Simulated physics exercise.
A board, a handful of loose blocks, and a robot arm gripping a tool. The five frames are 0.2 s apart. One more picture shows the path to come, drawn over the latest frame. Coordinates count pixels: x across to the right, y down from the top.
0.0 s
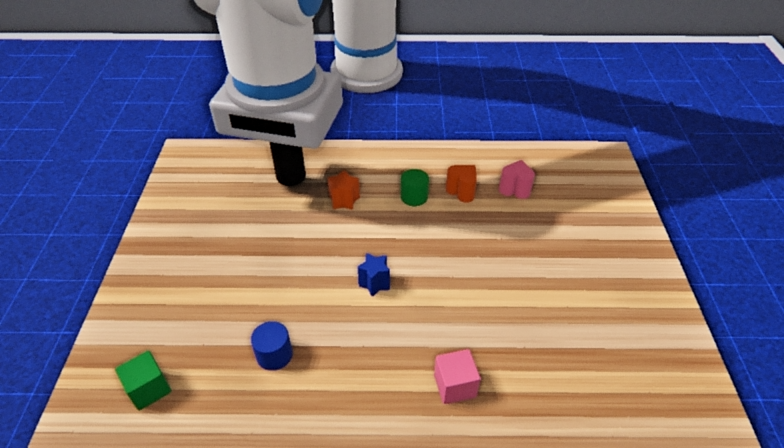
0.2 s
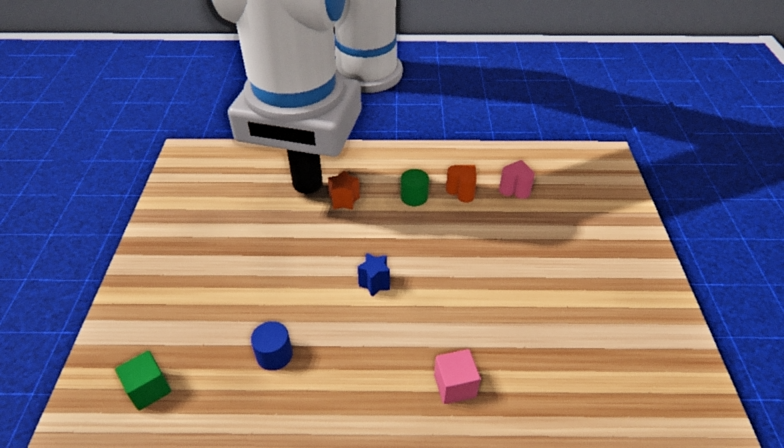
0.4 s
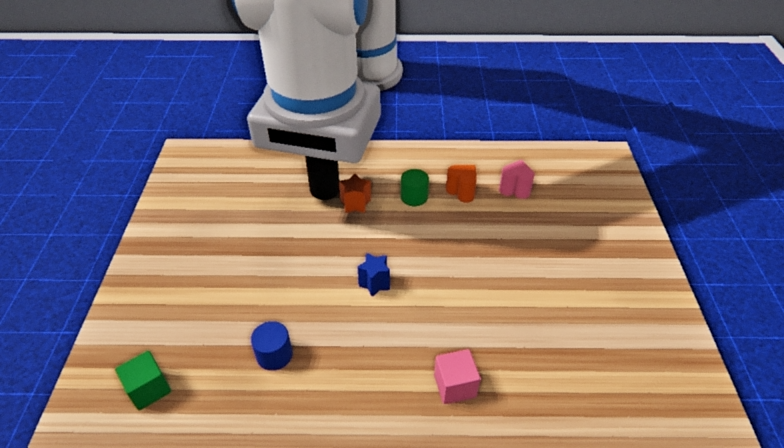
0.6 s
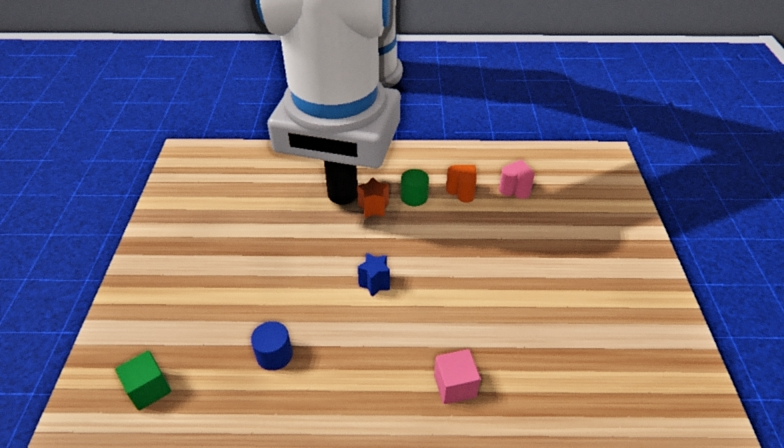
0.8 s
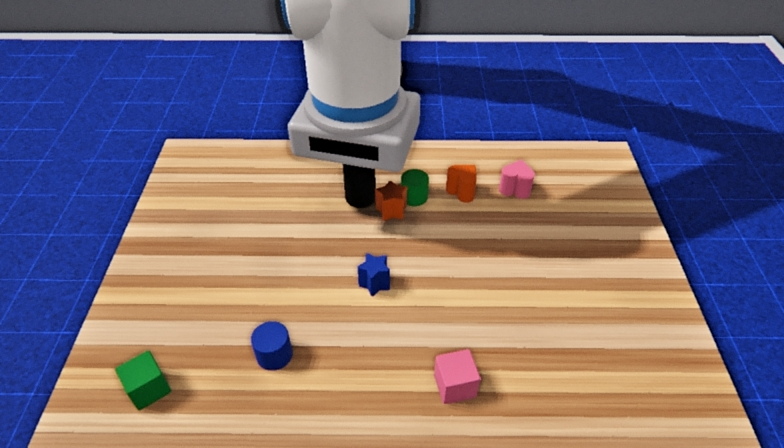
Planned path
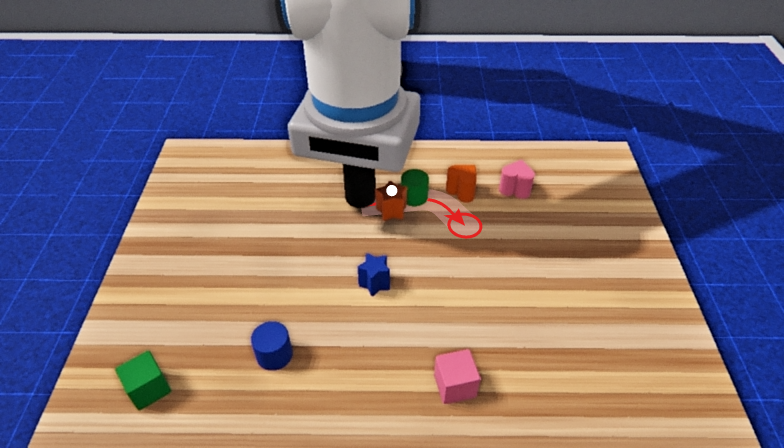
The footage shows a robot arm holding a black tool above a wooden board of colored blocks, moving right until it meets the orange star and pushes it a short way right, close to the green round block.
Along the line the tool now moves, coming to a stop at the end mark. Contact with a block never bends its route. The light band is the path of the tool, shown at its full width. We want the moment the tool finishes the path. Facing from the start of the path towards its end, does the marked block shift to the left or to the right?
That block drifts right.
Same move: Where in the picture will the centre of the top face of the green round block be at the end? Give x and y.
It will end up at (457, 167).
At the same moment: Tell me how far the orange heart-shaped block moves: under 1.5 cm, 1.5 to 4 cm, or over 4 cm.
Moves 1.5 to 4 cm.
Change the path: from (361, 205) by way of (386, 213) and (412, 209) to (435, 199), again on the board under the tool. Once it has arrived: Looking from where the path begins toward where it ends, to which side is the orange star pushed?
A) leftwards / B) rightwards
Choice B: Rightwards.
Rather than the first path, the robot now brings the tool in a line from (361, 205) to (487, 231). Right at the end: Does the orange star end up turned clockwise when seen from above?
No - that is not the case.
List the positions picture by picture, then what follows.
Tool tip at (291, 178); block tops, orange star at (343, 181); green round block at (415, 177); orange heart-shaped block at (464, 172); pink heart-shaped block at (519, 170), in the first frame.
Tool at (308, 185); blocks unchanged, in the second frame.
Tool at (325, 191); orange star at (354, 184), in the third frame.
Tool at (343, 195); orange star at (373, 188), in the fourth frame.
Tool at (361, 199); orange star at (392, 191); green round block at (415, 177); orange heart-shaped block at (464, 172); pink heart-shaped block at (519, 170), in the fifth frame.
Path on the board, from (361, 205) via (400, 201) and (439, 203), ending at (465, 225); the dot is on the orange star.
The first path, step by step. One third of the way, tool at (401, 195); orange star at (423, 196), turned 60° clockwise; green round block at (428, 175).
Two thirds of the way, tool at (439, 196); orange star at (437, 202); green round block at (457, 167); orange heart-shaped block at (482, 168), turned 50° clockwise.
At the end, tool at (466, 219); orange star at (441, 213), turned 180° clockwise; green round block at (457, 167); orange heart-shaped block at (482, 168), turned 50° clockwise; pink heart-shaped block in place.
